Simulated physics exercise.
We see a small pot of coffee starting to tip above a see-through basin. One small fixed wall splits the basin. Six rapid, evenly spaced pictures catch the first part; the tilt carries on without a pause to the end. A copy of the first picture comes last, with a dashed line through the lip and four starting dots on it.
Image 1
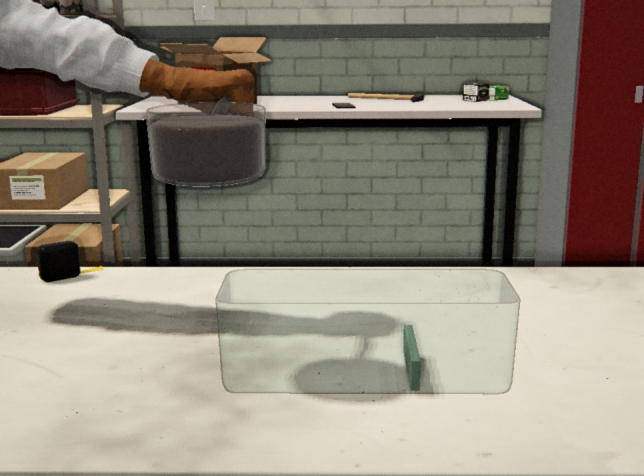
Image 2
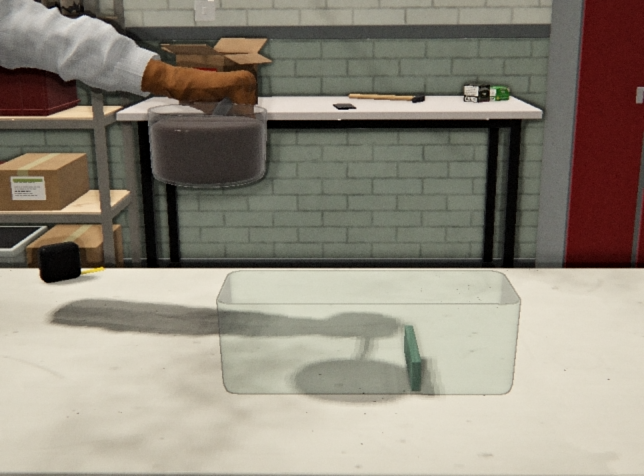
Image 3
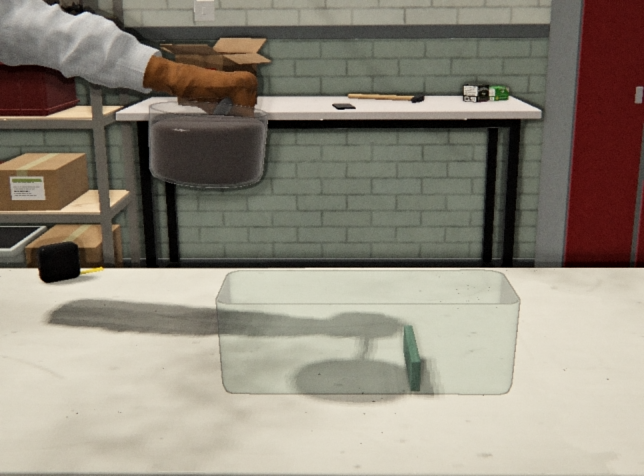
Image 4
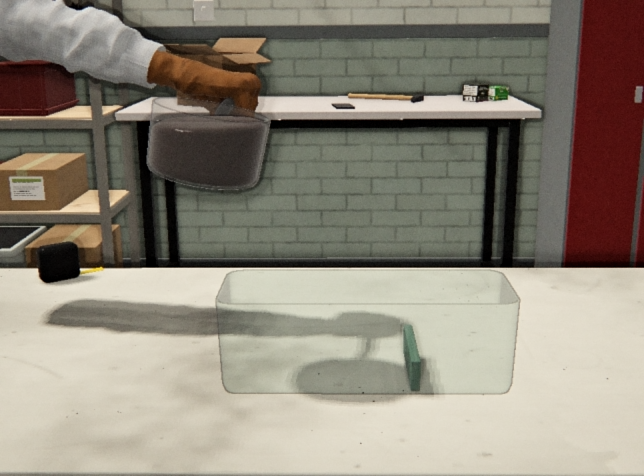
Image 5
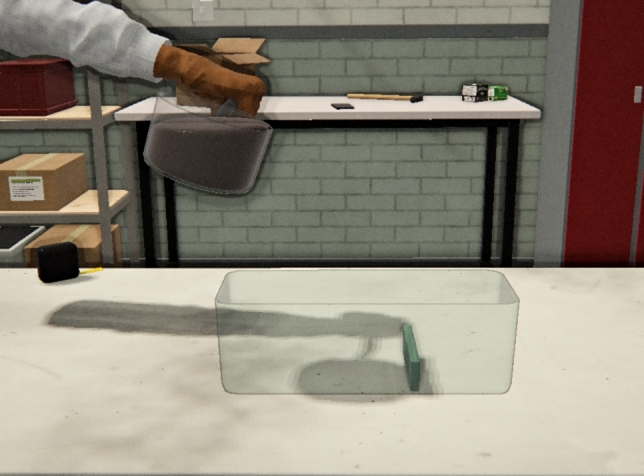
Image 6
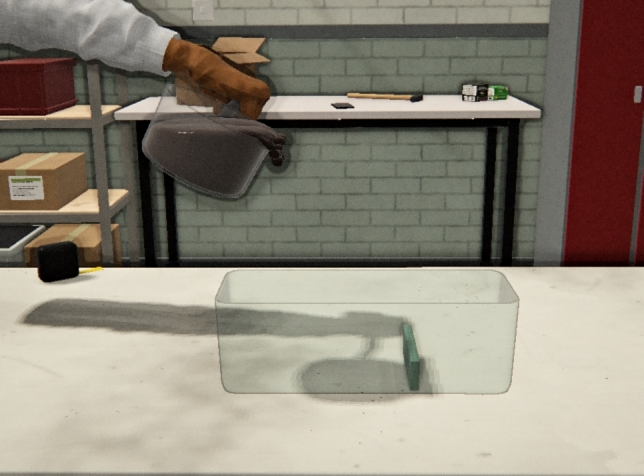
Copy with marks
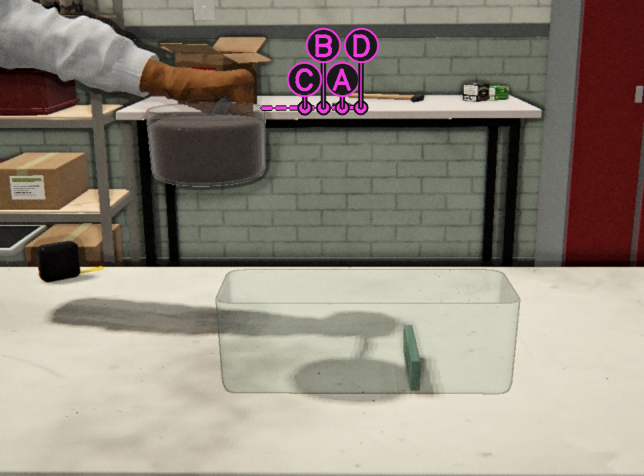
A gloved hand tips a pot of dark coffee rightward until some crosses its lip.
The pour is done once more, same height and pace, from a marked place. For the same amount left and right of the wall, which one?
A works best here.
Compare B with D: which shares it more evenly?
D.
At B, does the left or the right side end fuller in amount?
The left one.
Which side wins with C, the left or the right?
The left one.
On the marked copy, A at (342, 107); B at (323, 107); C at (304, 107); D at (360, 107).
If A is chosen, about 50 % ends left of the wall and 50 % right of it.
If B is chosen, about 72 % ends left of the wall and 26 % right of it.
If C is chosen, about 95 % ends left of the wall and 4 % right of it.
If D is chosen, about 35 % ends left of the wall and 64 % right of it.
